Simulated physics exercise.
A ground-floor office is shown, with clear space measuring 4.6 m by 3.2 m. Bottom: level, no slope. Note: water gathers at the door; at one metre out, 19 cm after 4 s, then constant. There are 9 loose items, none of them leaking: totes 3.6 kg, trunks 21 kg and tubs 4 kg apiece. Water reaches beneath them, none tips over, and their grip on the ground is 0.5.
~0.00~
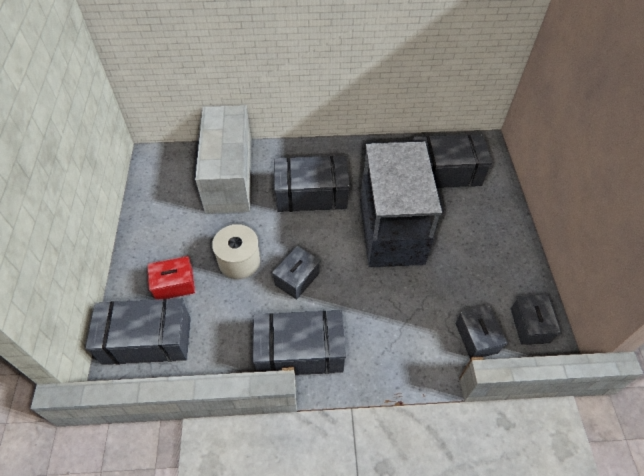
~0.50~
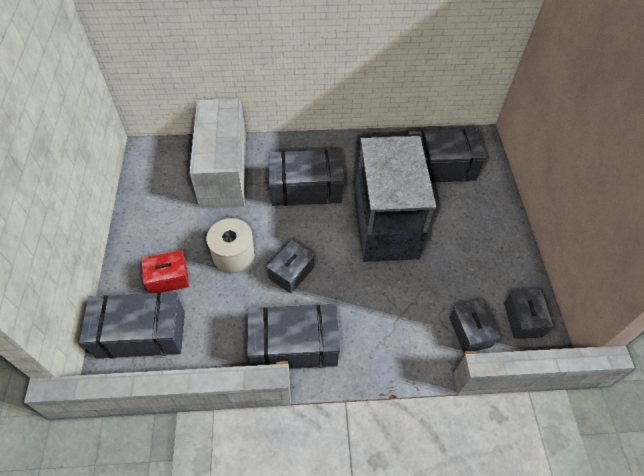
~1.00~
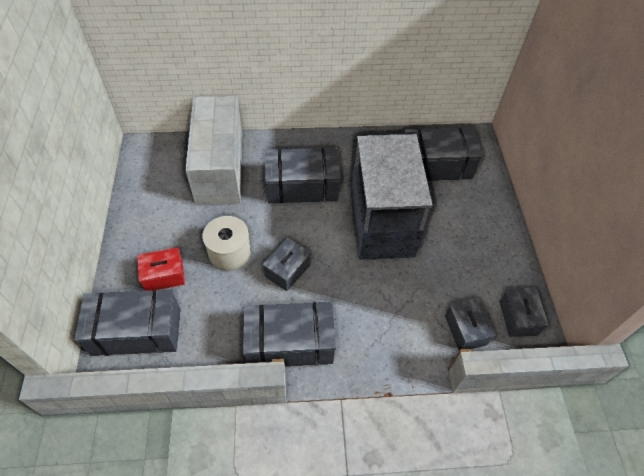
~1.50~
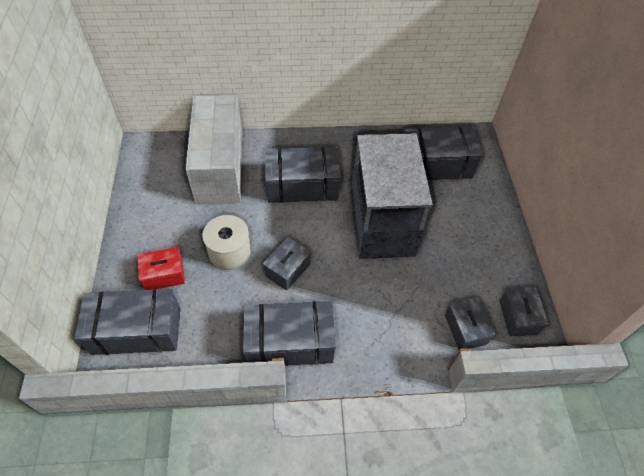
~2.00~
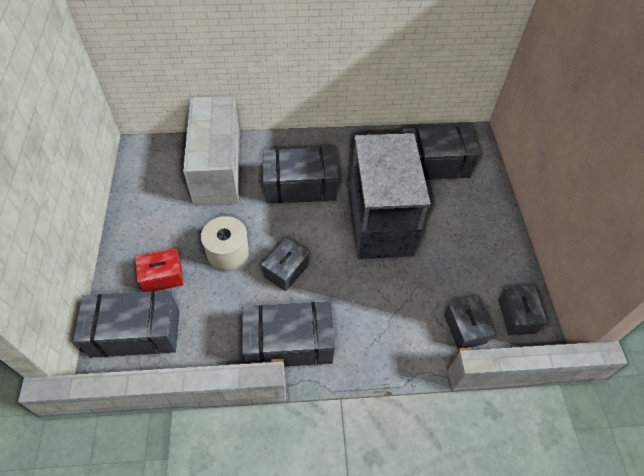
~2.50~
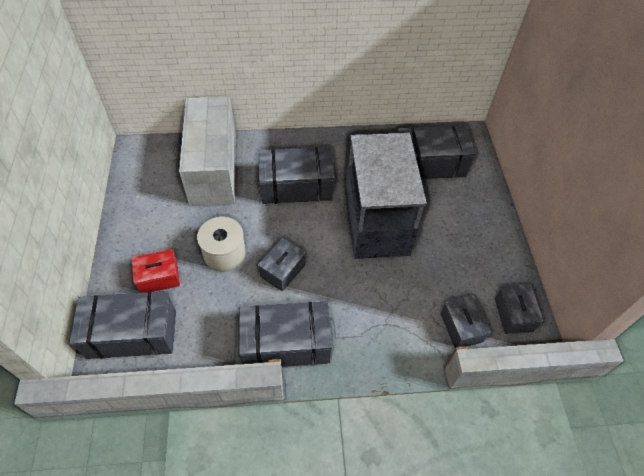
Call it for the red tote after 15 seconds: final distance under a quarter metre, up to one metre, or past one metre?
Up to one metre.
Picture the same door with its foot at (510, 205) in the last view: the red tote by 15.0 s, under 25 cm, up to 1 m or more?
Outcome - red tote: Well off.
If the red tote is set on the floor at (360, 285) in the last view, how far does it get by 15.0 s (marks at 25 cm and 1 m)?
It travels far.
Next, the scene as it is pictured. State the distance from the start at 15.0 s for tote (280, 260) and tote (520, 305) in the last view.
200 cm and 100 cm respectively.
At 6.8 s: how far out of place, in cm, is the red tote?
Some 10 cm from the start.
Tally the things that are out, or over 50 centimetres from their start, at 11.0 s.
The number I get is 5.
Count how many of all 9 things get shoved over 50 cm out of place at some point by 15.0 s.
I count 9 of them.
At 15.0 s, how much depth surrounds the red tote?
Somewhere close to 8 cm.
After 3.5 s the red tote is near (154, 266), 0.0 m from its start, aground; 0 afloat.
After 6.8 s the red tote is near (143, 265), 0.1 m from its start, aground; 0 afloat.
After 11.0 s the red tote is near (112, 284), 0.4 m from its start, afloat; 8 afloat.
After 15.0 s the red tote is near (187, 291), 0.5 m from its start, afloat; 9 afloat.
